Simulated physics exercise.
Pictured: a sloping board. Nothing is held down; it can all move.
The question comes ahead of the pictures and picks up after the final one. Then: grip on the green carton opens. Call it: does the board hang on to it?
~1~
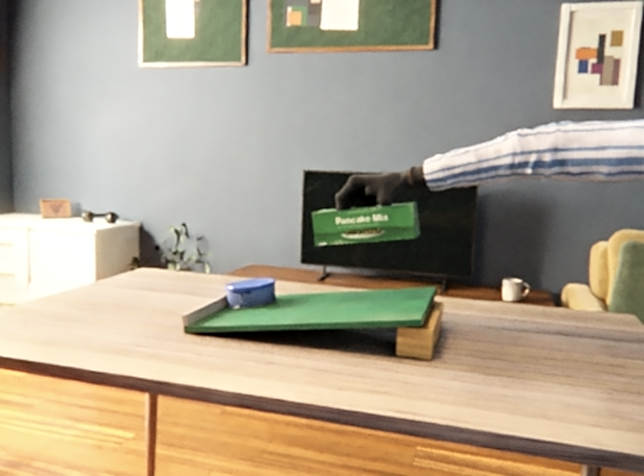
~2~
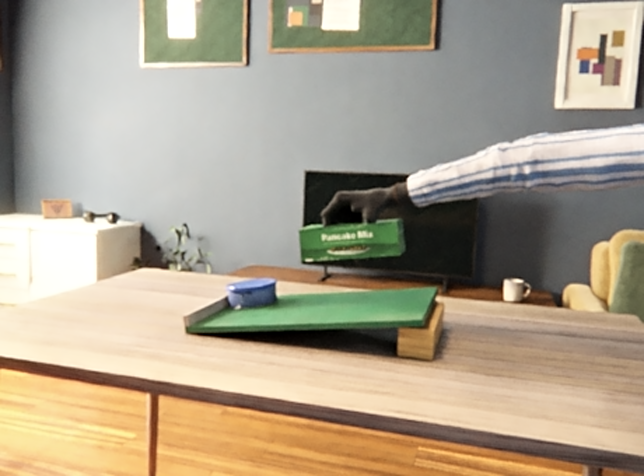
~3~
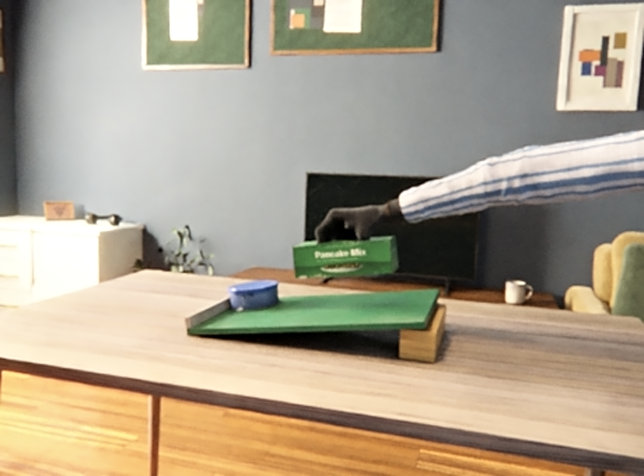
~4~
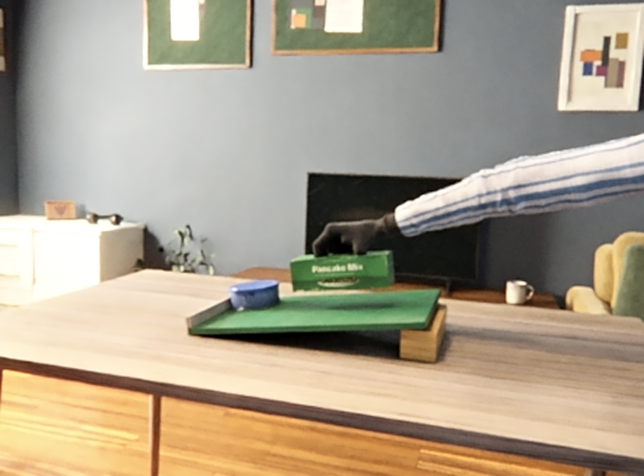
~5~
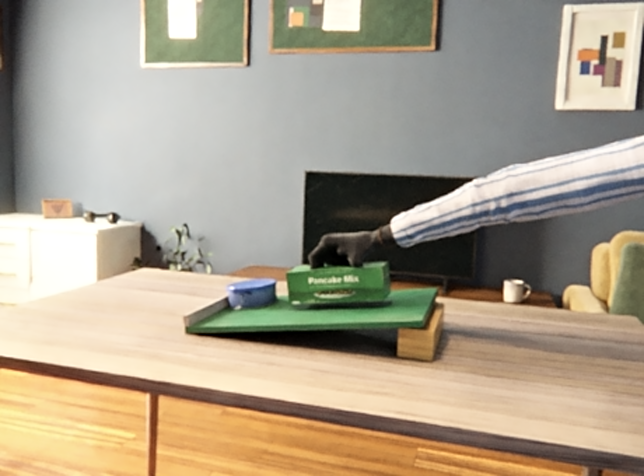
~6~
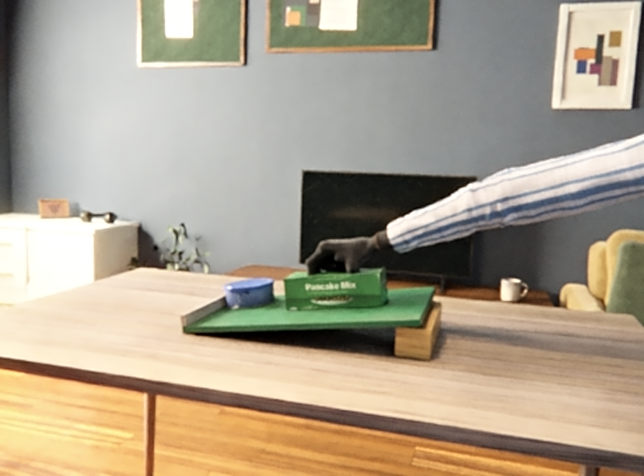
Yes, it stays where it was left.
Then, 0.30 s on from there, no change.
Then, 0.70 s on from there, green carton resting near (336, 289).
In the end, both unmoved. At the end, from the last picture's camera, green carton near (335, 289). The green carton stays where it is put.
